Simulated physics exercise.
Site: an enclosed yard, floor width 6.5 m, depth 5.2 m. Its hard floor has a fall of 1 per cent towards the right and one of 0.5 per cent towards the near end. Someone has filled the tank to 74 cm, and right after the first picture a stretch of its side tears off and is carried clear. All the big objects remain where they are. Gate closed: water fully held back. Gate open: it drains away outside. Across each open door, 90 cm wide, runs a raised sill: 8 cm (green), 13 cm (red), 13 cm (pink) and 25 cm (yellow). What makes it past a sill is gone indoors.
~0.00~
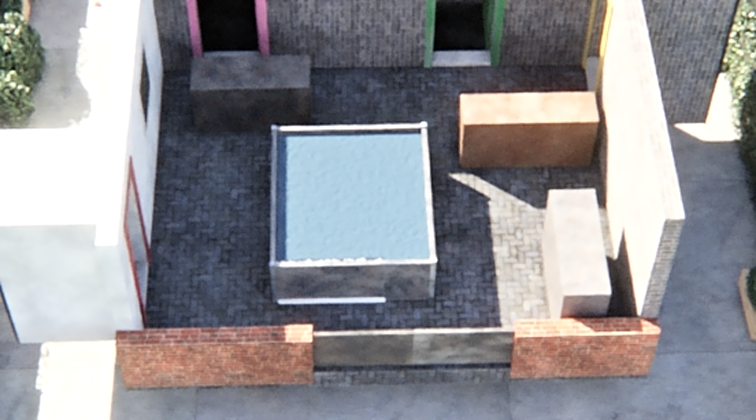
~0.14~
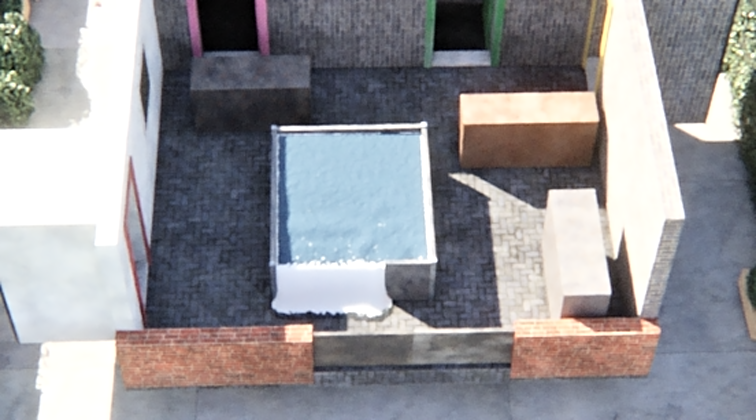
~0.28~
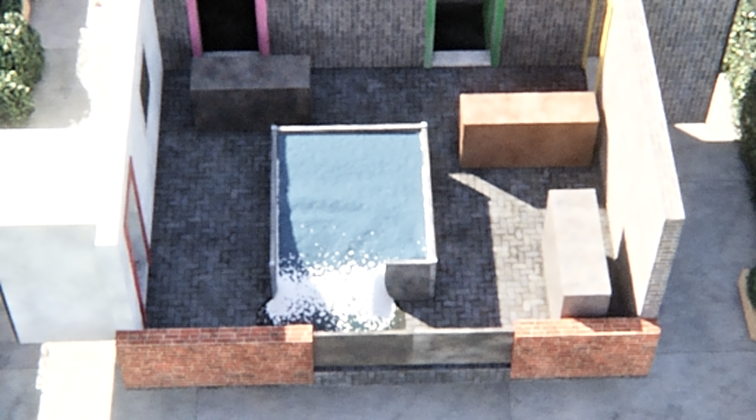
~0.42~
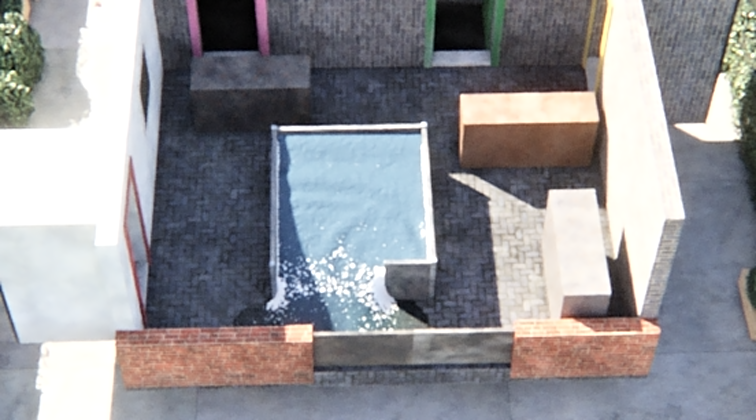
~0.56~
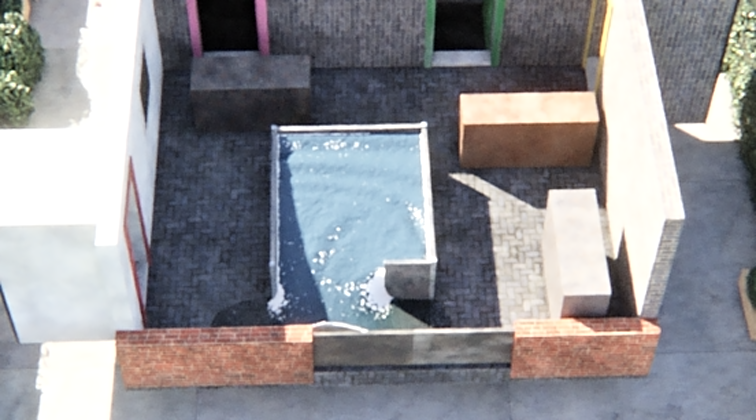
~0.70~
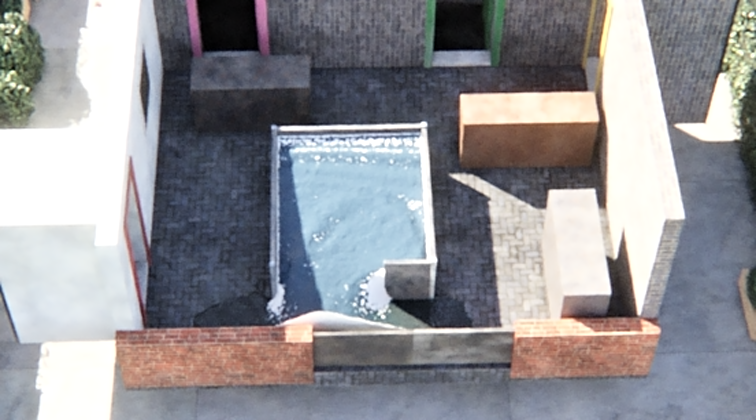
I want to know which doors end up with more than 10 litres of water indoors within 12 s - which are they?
One by one: Green door: Past the set amount; red door: Past the set amount; pink door: Under the set amount; yellow door: Under the set amount.
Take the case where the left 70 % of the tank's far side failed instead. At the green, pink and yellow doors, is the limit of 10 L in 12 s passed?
Then green would come out on the high side, pink on the high side and yellow on the high side.
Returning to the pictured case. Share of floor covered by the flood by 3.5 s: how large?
Wet share: Near 65 percent.
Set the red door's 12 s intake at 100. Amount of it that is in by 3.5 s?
I'd say close to 80 percent.
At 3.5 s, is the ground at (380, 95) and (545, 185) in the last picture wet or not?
I'd say spared, then drenched.
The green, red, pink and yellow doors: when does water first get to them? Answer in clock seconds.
Door times: Green 5.0 s / red 1.3 s / pink 3.2 s / yellow 3.8 s.
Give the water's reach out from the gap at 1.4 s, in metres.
That works out near 4.0 m.
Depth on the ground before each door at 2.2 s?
You'd get green at 0 cm, red at 31 cm, pink at 0 cm, and yellow at 0 cm.
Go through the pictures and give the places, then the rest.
The tank at (351, 196) is whole and still, 74 cm deep, in the first picture.
Water pours out at (330, 284) and has run 0.8 m, to (388, 309); typically 10 cm deep outside, 74 cm at the tank's back, in the second picture.
The front is at a hidden place, 1.0 m from the gap at (330, 287); 1.2 m2 of floor is under water; 74 cm left at the back of the tank, in the third picture.
The front is at a hidden place, 1.4 m from the gap at (330, 288); 2.0 m2 of floor is under water; 74 cm left at the back of the tank, in the fourth picture.
The front is at a hidden place, 1.8 m from the gap at (330, 289); 2.4 m2 of floor is under water; 70 cm left at the back of the tank, in the fifth picture.
Water pours out at (330, 289) and has run 2.1 m, to a hidden place; typically 20 cm deep outside, 63 cm at the tank's back, in the sixth picture.
After 1.4 s water covers 25 % of the floor and is deepest (58 cm) near (321, 344); green door not reached, red door 21 cm at the sill, 1 L in, pink door not reached, yellow door not reached.
After 2.2 s water covers 40 % of the floor and is deepest (50 cm) near (143, 359); green door not reached, red door 31 cm at the sill, 56 L in, pink door not reached, yellow door not reached.
After 3.5 s water covers 65 % of the floor and is deepest (31 cm) near (539, 352); green door not reached, red door 23 cm at the sill, 158 L in, pink door 7 cm at the sill, 0 L in, yellow door not reached.
After 7.0 s water covers 95 % of the floor and is deepest (24 cm) near (577, 71); green door 11 cm at the sill, 17 L in, red door 12 cm at the sill, 192 L in, pink door 8 cm at the sill, 1 L in, yellow door 21 cm at the sill, 0 L in.
After 12.0 s water covers 95 % of the floor and is deepest (18 cm) near (591, 162); green door 12 cm at the sill, 71 L in, red door 7 cm at the sill, 192 L in, pink door 6 cm at the sill, 1 L in, yellow door 16 cm at the sill, 0 L in.
